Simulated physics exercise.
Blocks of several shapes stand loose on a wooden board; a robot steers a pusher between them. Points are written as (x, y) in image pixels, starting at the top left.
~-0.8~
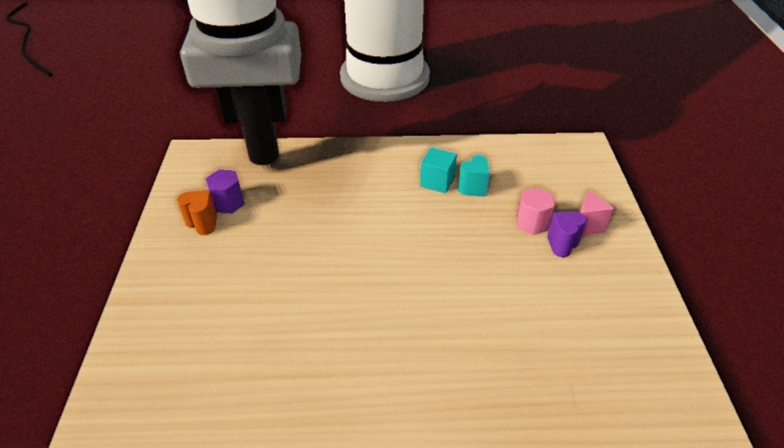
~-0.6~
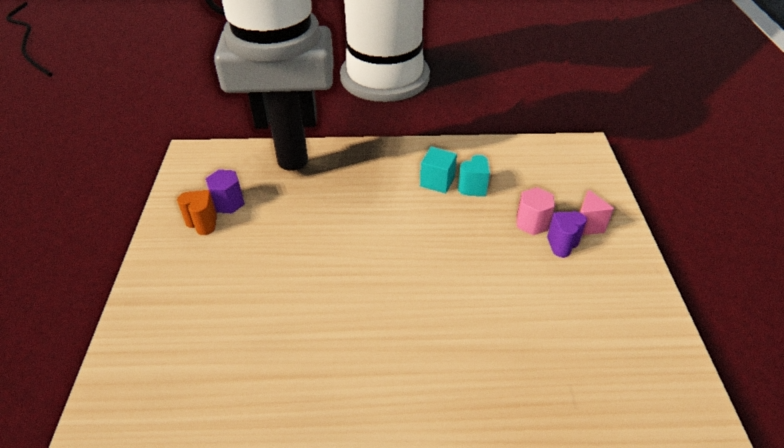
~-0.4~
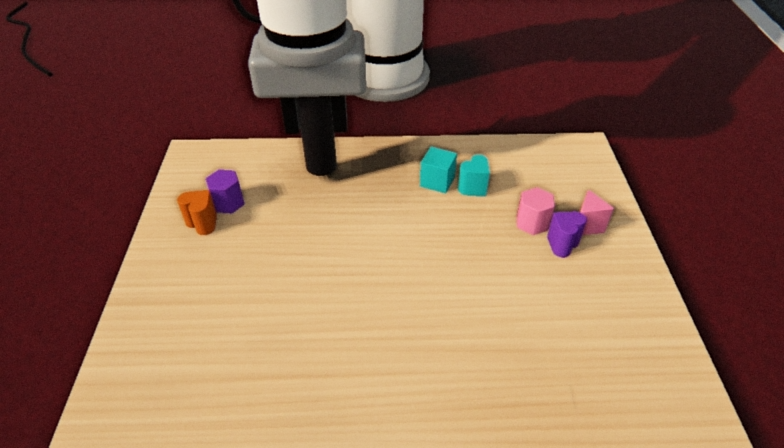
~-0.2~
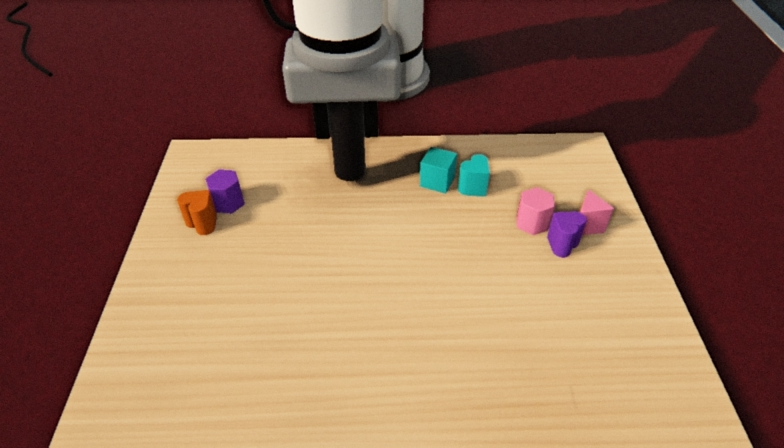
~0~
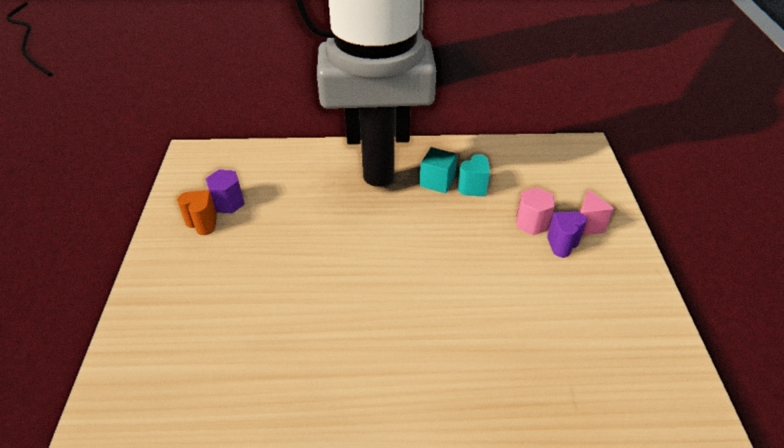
A robot's black pusher glides steadily rightward along the far edge of a wooden board, drawing near a turquoise square block beside a turquoise heart-shaped one, while the orange, purple, pink and turquoise blocks all stay still.
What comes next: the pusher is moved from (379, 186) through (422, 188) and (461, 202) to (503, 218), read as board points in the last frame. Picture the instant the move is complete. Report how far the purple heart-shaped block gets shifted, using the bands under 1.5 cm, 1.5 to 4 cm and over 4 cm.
Short: Under 1.5 cm.
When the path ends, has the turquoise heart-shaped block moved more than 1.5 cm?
Yes, that is how it ends up.
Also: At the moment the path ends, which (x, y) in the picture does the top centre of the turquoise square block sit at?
So, by the moment the path ends, you'll find the top centre of the turquoise square block at (469, 157).
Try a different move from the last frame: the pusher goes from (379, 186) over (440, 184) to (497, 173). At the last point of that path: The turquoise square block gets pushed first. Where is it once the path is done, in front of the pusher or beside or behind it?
Carried ahead at the end.
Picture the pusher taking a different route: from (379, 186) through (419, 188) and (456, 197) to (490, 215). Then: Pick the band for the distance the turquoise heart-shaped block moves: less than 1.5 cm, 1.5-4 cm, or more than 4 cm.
The answer is 1.5 to 4 cm.
The first path, step by step. One third of the way, pusher at (422, 179); turquoise square block at (453, 157), turned 25° anticlockwise; turquoise heart-shaped block at (485, 164).
Two thirds of the way, pusher at (463, 193); turquoise square block at (469, 157), turned 80° anticlockwise; turquoise heart-shaped block at (504, 161), turned 40° clockwise.
At the end, pusher at (505, 208); turquoise square block at (469, 157), turned 80° anticlockwise; turquoise heart-shaped block at (504, 161), turned 40° clockwise; pink hexagonal block at (541, 199); purple heart-shaped block unmoved.
